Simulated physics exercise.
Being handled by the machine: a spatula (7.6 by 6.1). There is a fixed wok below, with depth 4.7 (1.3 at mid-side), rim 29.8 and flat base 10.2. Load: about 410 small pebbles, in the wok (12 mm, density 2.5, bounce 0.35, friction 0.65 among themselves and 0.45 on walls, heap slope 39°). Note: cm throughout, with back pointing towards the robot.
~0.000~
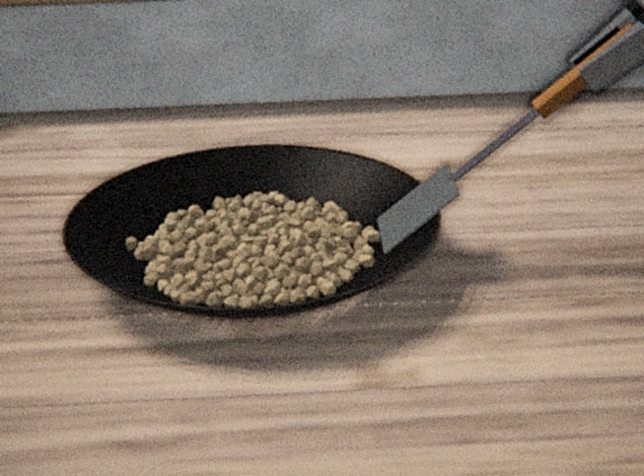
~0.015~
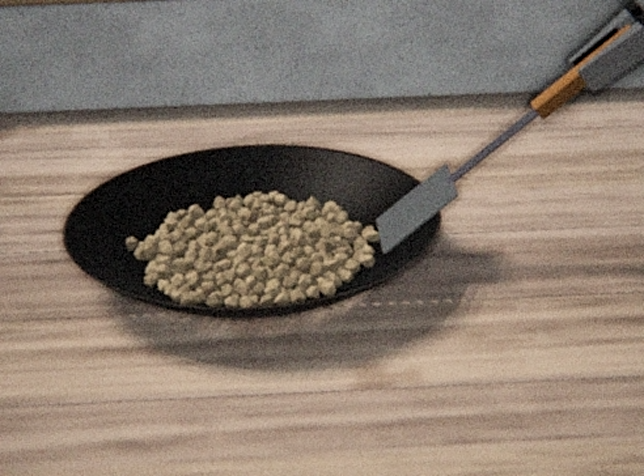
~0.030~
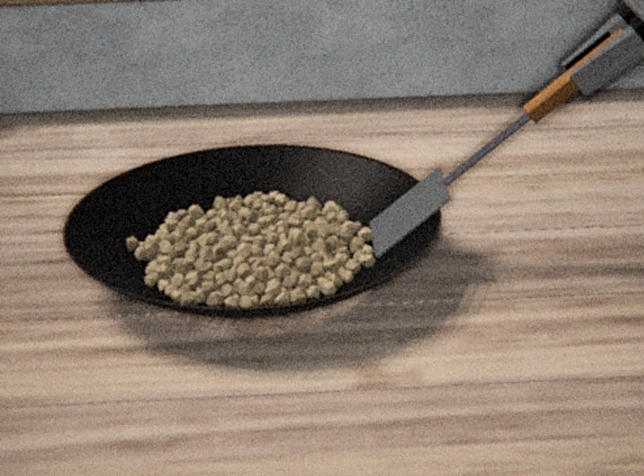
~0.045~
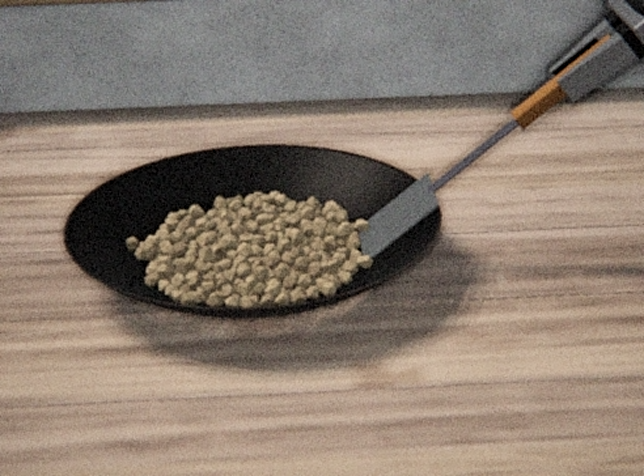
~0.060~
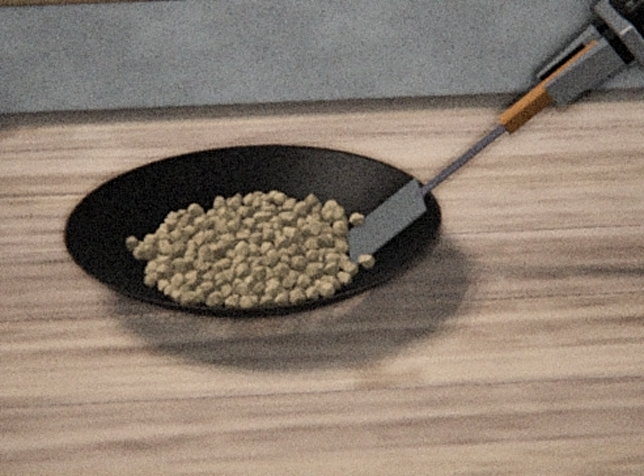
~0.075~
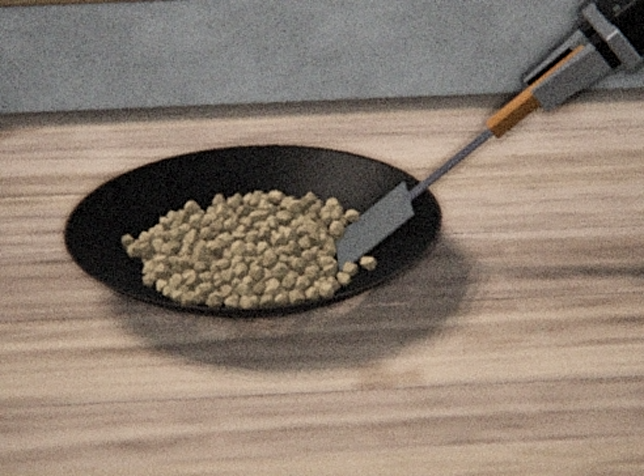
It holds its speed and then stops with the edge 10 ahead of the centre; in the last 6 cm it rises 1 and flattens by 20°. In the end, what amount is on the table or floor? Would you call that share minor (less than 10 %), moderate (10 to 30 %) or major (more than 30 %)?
I would call it moderate.
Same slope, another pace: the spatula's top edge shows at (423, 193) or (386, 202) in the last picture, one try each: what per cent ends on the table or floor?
I'd estimate some 10 and 25 in a hundred.
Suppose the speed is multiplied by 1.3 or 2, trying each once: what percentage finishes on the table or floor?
I'd expect close to 25 and then close to 35 percent.
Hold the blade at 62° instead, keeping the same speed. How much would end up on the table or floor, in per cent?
It would then be close to 20 %.
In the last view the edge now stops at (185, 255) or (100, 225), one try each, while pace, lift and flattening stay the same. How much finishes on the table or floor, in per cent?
I'd say roughly 5 per cent, then roughly 30 per cent.
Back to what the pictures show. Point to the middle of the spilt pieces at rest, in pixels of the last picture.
Approximately at (18, 272).
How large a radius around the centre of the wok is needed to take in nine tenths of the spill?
I'd estimate close to 25 centimetres.
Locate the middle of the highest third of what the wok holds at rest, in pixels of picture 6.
It is centred near (116, 231) in the last view.
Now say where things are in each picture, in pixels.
The first frame shows spatula top edge at (453, 178), sloping 40°; upper third of the load around (255, 240), from x 130 to 375, top at y 200; 407 in the wok.
The second frame shows spatula top edge at (452, 179), sloping 40°; upper third of the load around (255, 240), from x 130 to 370, top at y 200.
The third frame shows spatula top edge at (445, 183), sloping 40°; upper third of the load around (256, 240), from x 130 to 370, top at y 200.
The fourth frame shows spatula top edge at (433, 188), sloping 40°; upper third of the load around (257, 240), from x 130 to 365, top at y 200.
The fifth frame shows spatula top edge at (421, 193), sloping 40°; upper third of the load around (256, 239), from x 130 to 365, top at y 200.
The sixth frame shows spatula top edge at (409, 198), sloping 40°; upper third of the load around (246, 236), from x 125 to 370, top at y 195; 407 in the wok.
By 0.17 s, sloping 40°, highest piece 5 above the table; 407 in the wok.
By 0.26 s, sloping 35°, highest piece 7 above the table; 400 in the wok, 1 on the table or floor, 6 on the blade or in flight.
By 0.50 s, sloping 20°, highest piece 6 above the table; 342 in the wok, 62 on the table or floor, 3 on the blade or in flight.
By 1.55 s, sloping 20°, highest piece 6 above the table; 341 in the wok, 66 on the table or floor.
Final count, 341 in the wok, 66 on the table or floor. That is 16 % on the table or floor.
